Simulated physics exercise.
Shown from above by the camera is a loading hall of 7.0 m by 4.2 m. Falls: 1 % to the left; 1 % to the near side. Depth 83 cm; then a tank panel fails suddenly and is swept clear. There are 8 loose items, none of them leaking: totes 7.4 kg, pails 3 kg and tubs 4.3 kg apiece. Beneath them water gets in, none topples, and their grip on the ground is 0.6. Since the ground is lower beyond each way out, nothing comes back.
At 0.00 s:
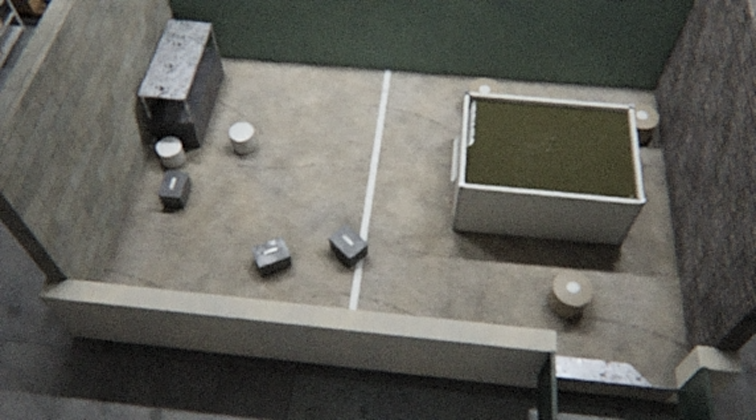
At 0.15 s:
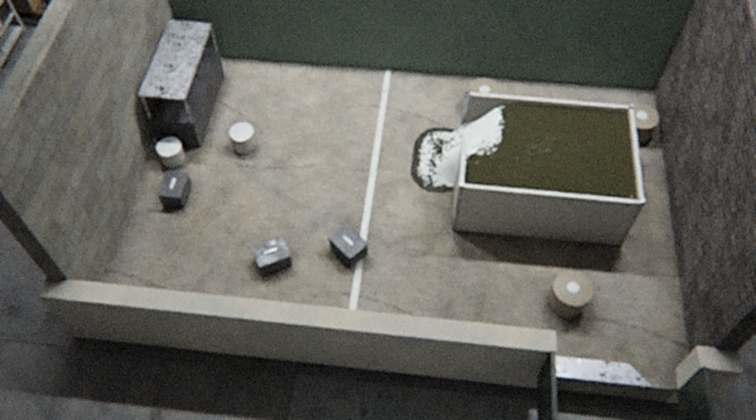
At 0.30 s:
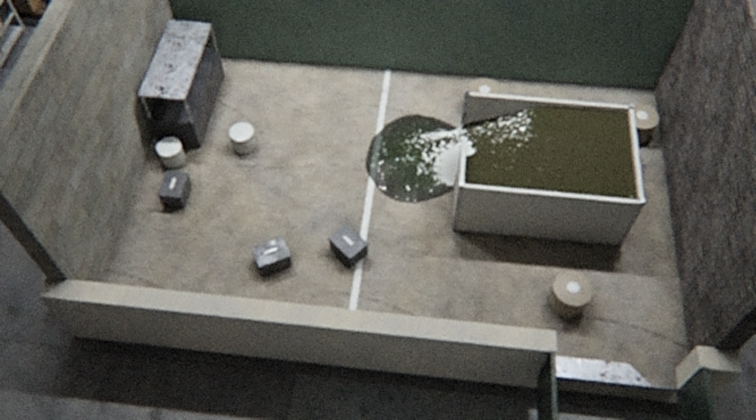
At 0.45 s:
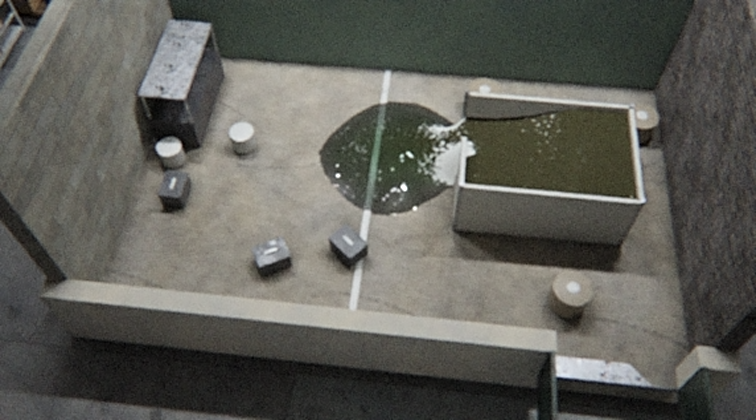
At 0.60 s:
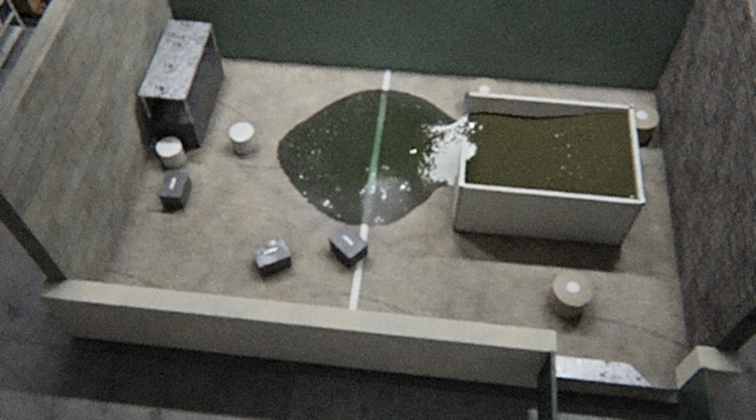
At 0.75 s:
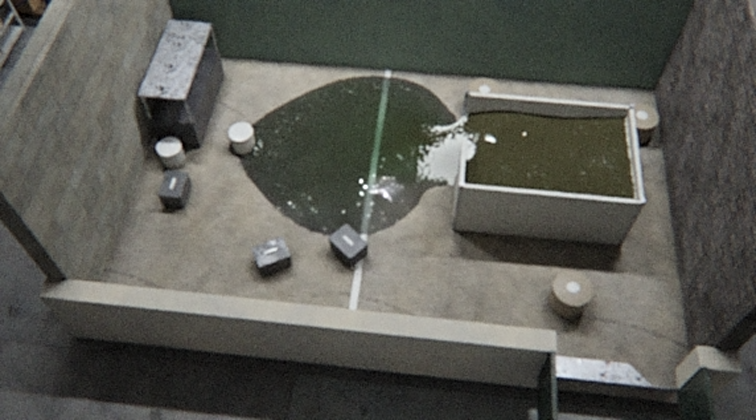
Dark green water pouring from the left side of a raised tank, spreading leftward across a walled floor among unmoving containers.
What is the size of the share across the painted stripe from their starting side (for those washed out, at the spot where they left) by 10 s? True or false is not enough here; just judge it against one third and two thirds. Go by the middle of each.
It lies between the two marks.
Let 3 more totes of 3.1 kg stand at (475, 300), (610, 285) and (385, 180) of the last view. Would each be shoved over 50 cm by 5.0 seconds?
In that order: Stays inside the line, then stays inside the line, then crosses the line.
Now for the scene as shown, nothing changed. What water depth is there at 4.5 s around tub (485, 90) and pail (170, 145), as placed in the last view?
First roughly 1 cm, second roughly 19 cm.
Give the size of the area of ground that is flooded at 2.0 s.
Near 16 m2 in all.
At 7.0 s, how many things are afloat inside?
Tally: 3 of them.
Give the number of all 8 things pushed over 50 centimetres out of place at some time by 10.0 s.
Result: 7.
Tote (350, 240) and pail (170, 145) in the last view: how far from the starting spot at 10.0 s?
The first is off by 100 cm, the second by 200 cm.
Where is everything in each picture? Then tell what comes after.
The first frame shows a pail at (242, 132), on the bottom; a tote at (348, 241) rests on the ground; 2.9 m2 under water; 0 of 8 have shifted.
The second frame shows a pail at (242, 132), on the bottom; a tote at (348, 241) rests on the ground; water covers 3.4 m2; 0 of 8 have shifted.
The third frame shows a pail at (242, 132), on the bottom; a tote at (348, 241) rests on the ground; 4.3 m2 under water; 0 of 8 have shifted.
The fourth frame shows a pail at (242, 132), on the bottom; a tote at (348, 241) rests on the ground; water covers 5.5 m2; 0 of 8 have shifted.
The fifth frame shows a pail at (242, 132) rests on the ground; a tote at (348, 241), on the bottom; water covers 6.9 m2; 0 of 8 have shifted.
The sixth frame shows a pail at (241, 132), on the bottom; a tote at (348, 241), on the bottom; 8.7 m2 under water; 0 of 8 have shifted.
After 2.0 s 0 of 8 are over the mark; 3 afloat.
After 4.5 s 0 of 8 are over the mark; 4 afloat.
After 7.0 s 3 of 8 are over the mark; 3 afloat.
After 10.0 s 4 of 8 are over the mark; 7 afloat.
